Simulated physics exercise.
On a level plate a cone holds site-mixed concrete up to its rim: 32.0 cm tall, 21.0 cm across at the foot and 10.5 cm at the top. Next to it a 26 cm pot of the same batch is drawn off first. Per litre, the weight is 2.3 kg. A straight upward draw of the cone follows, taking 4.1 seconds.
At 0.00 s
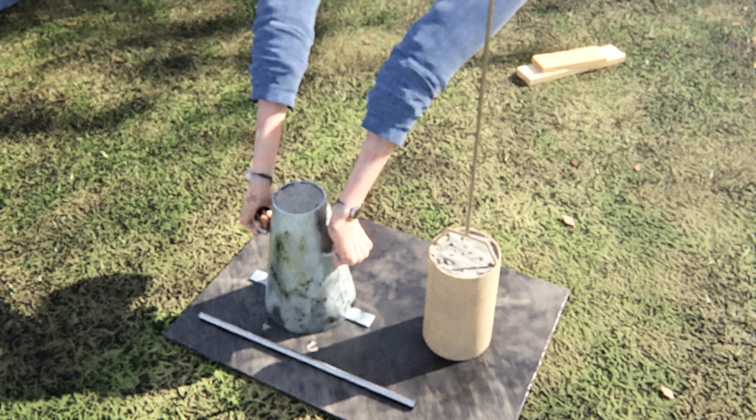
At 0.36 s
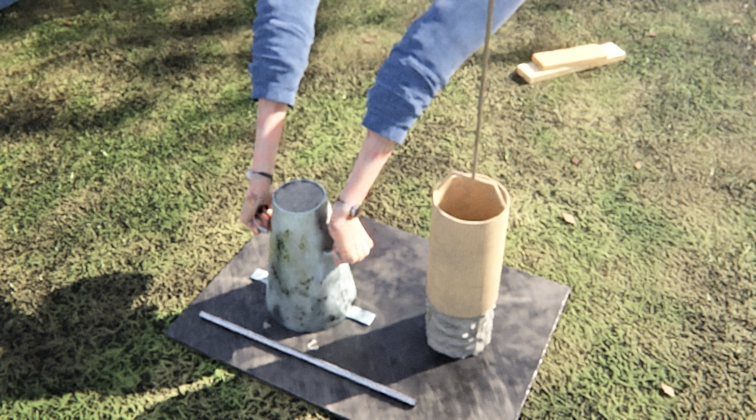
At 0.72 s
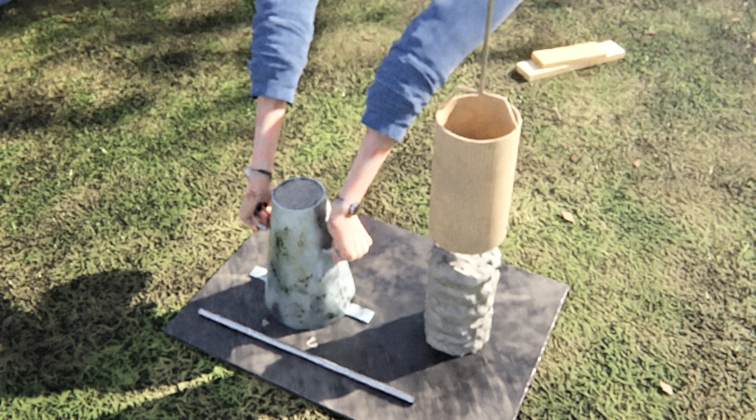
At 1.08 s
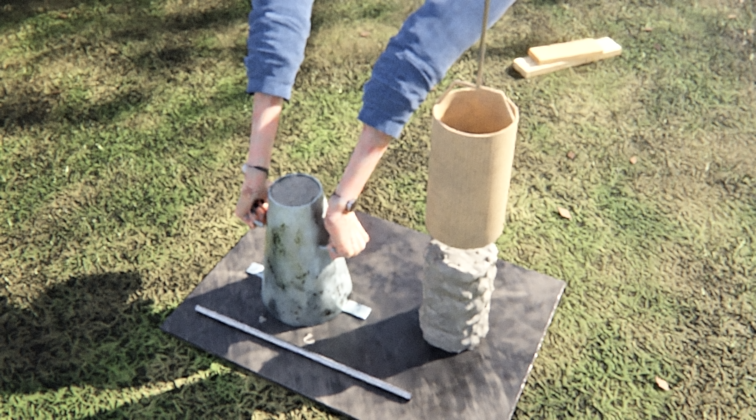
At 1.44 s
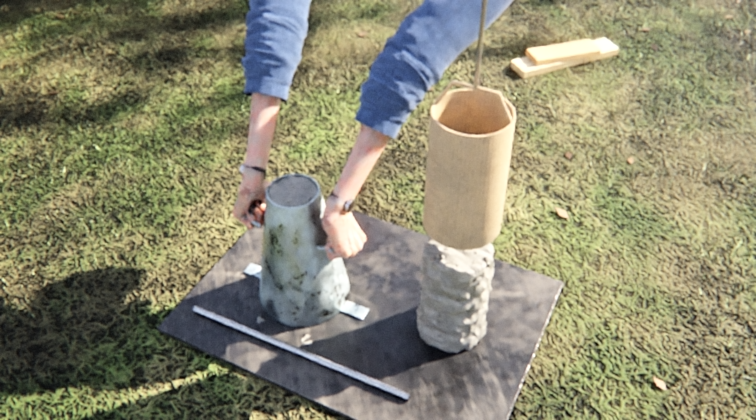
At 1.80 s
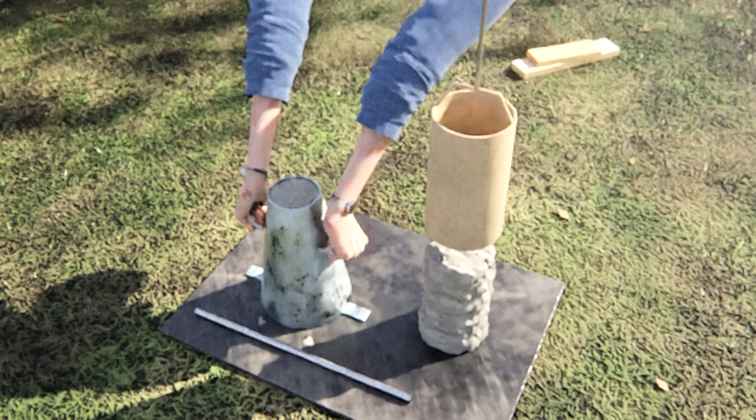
A tan pot rises off a rough grey column while hands grip the still cone.
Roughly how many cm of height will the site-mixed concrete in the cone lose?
About 0 cm.
After 2.8 s, the cone is up 7.2 cm; the site-mixed concrete has come down 0.1 cm to 32 cm and is 21 cm wide.
After 3.8 s, the cone is up 19 cm; the site-mixed concrete has come down 0.1 cm to 32 cm and is 21 cm wide.
After 4.9 s, the cone is up 33 cm; the site-mixed concrete has come down 0.1 cm to 32 cm and is 21 cm wide.
After 6.1 s, the cone is clear; the site-mixed concrete has come down 0.1 cm to 32 cm and is 21 cm wide.
After 6.6 s, at rest, the cone is clear; the site-mixed concrete has come down 0.1 cm to 32 cm and is 21 cm wide.
